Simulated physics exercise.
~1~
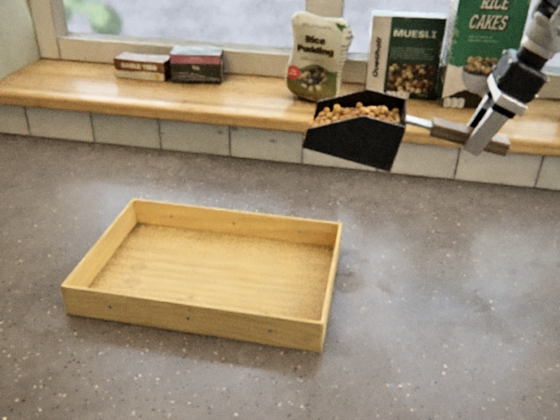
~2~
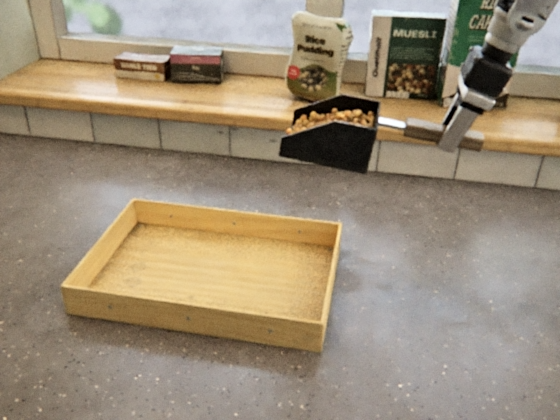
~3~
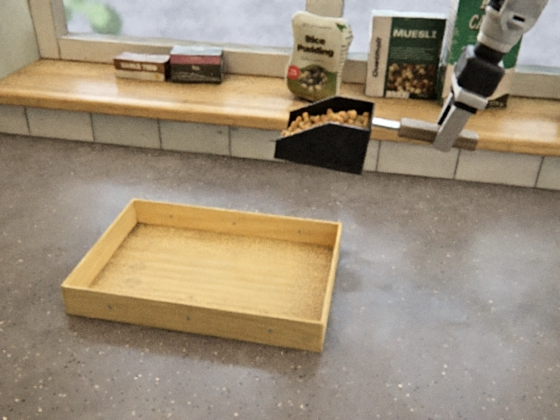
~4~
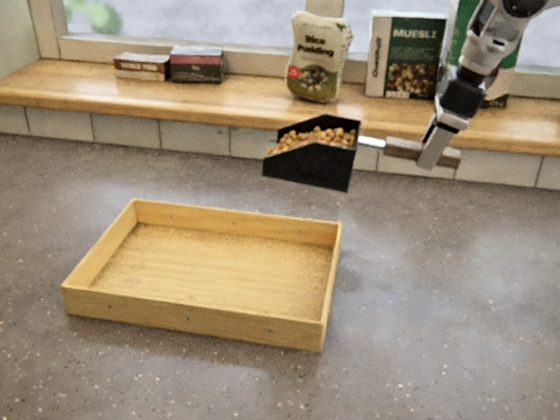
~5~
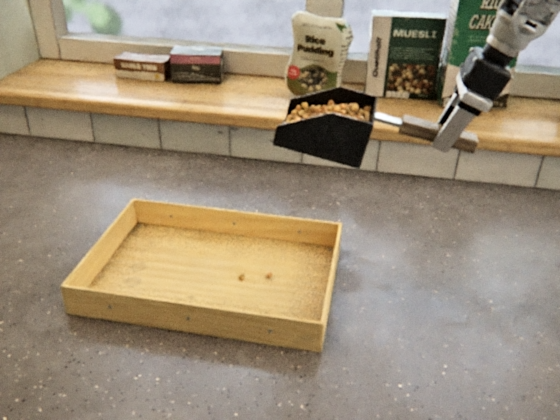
In the video, a robotic arm holds a black scoop heaped with dried chickpeas and moves it left and slightly down near a shallow wooden tray, then back up and right; at the end, two chickpeas lie in the tray while the rest remain in the scoop.
